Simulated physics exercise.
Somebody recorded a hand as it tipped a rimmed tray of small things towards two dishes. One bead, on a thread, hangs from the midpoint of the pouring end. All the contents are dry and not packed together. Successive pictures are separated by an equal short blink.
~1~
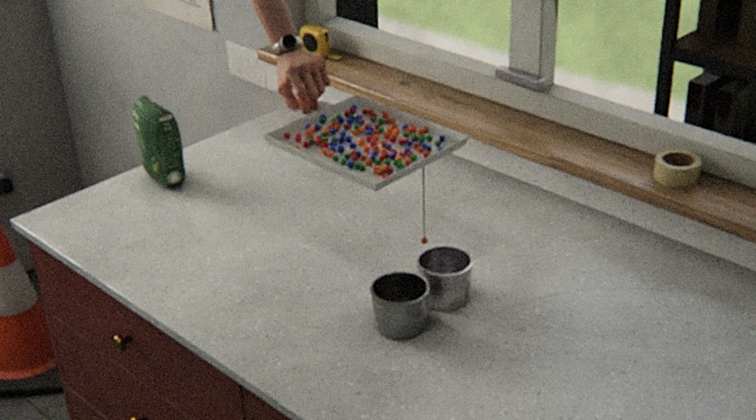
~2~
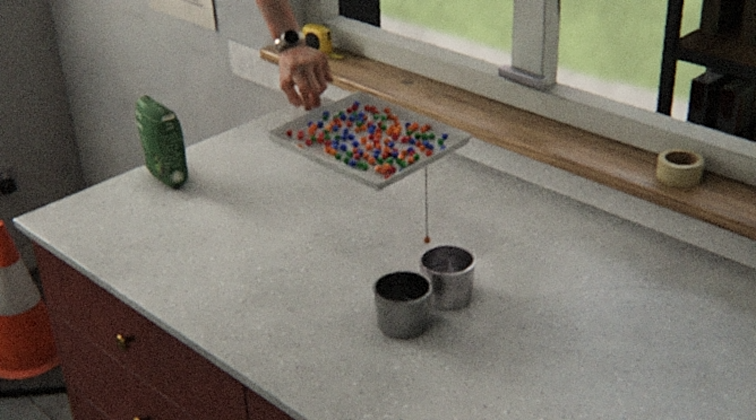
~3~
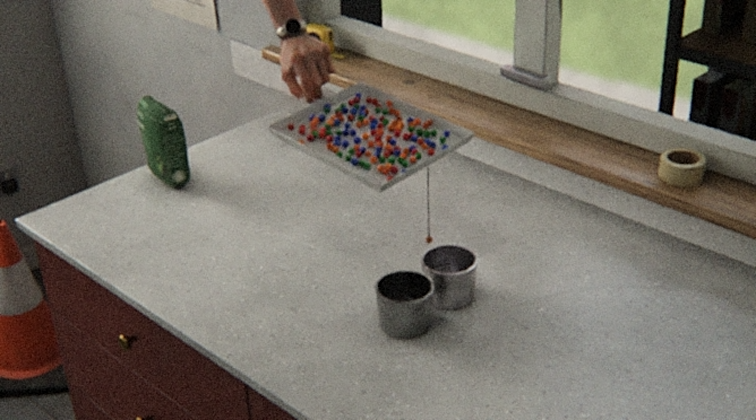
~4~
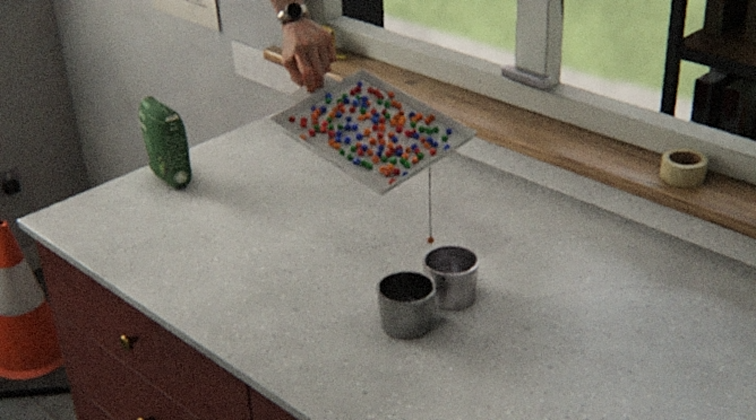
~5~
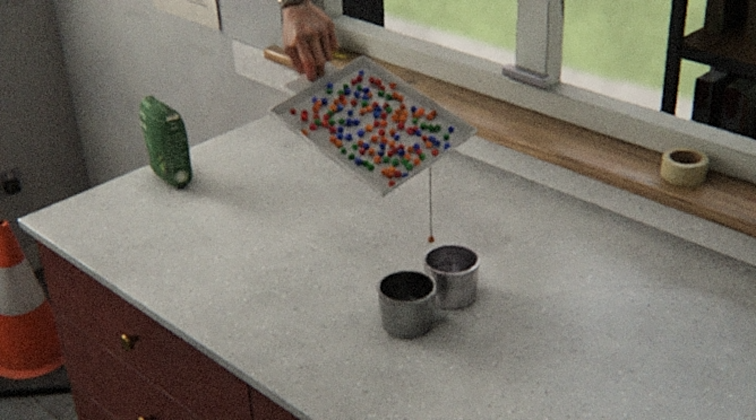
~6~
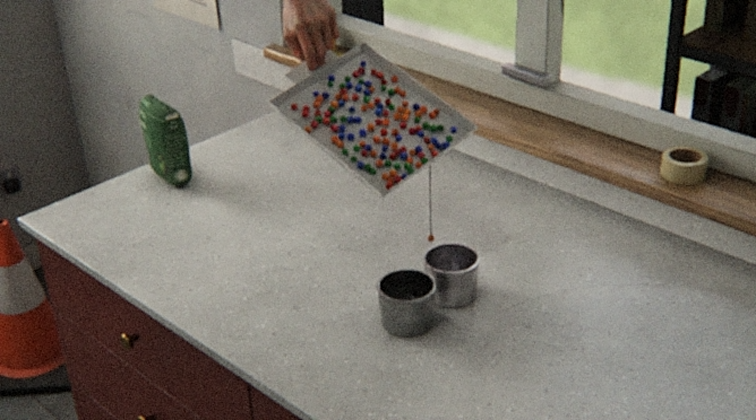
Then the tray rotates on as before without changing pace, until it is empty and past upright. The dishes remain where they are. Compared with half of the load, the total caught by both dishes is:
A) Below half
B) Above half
(B) Above half.
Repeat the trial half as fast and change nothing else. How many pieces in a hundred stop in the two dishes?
That works out at roughly 70 per cent.
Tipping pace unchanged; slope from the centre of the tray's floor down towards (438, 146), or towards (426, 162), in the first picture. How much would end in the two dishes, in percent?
Around 0 per cent first, around 30 per cent next.
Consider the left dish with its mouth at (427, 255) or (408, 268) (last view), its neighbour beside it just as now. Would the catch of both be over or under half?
At place one a lesser share; at place two a lesser share.
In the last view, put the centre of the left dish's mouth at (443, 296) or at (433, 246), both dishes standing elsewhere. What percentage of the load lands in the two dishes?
About 10 and 0 per cent respectively.
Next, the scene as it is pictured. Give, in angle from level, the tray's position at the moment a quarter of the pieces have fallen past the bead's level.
At roughly 70°.
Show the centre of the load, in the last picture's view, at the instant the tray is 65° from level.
I'd mark it close to (398, 212).
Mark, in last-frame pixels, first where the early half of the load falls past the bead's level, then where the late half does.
I'd place the first part at (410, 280) and the rest at (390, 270).
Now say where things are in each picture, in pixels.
In the first picture, corners of the pouring end near (375, 181) and (464, 136), level; middle of the load near (369, 139), round plastic beads; left dish near (421, 313); right dish near (465, 285); bead on its thread near (424, 241).
In the second picture, corners of the pouring end near (378, 181) and (467, 135), level; middle of the load near (371, 137).
In the third picture, corners of the pouring end near (380, 183) and (469, 133), tipped barely, lowest at the left corner; middle of the load near (373, 133).
In the fourth picture, corners of the pouring end near (382, 187) and (471, 132), tipped a little, lowest at the left corner; middle of the load near (375, 128).
In the fifth picture, corners of the pouring end near (383, 189) and (472, 129), tipped clearly, lowest at the left corner; middle of the load near (377, 124), near a third on the move.
In the sixth picture, corners of the pouring end near (383, 191) and (473, 126), tipped clearly, lowest at the left corner; middle of the load near (379, 122), all but a few on the move; left dish near (427, 311); right dish near (472, 282).
Shortly afterwards, tray tipped steeply; near a third on the tray; a little in the left dish; only a few outside both; near a third in the air.
Next, tray tipped past a quarter turn; near two thirds in the left dish; only a few in the right dish; near a quarter outside both; a little in the air.
Some moments later, tray tipped past a quarter turn; near two thirds in the left dish; only a few in the right dish; near a third outside both.
In the end, tray tipped past a quarter turn; near two thirds in the left dish; only a few in the right dish; near a third outside both.
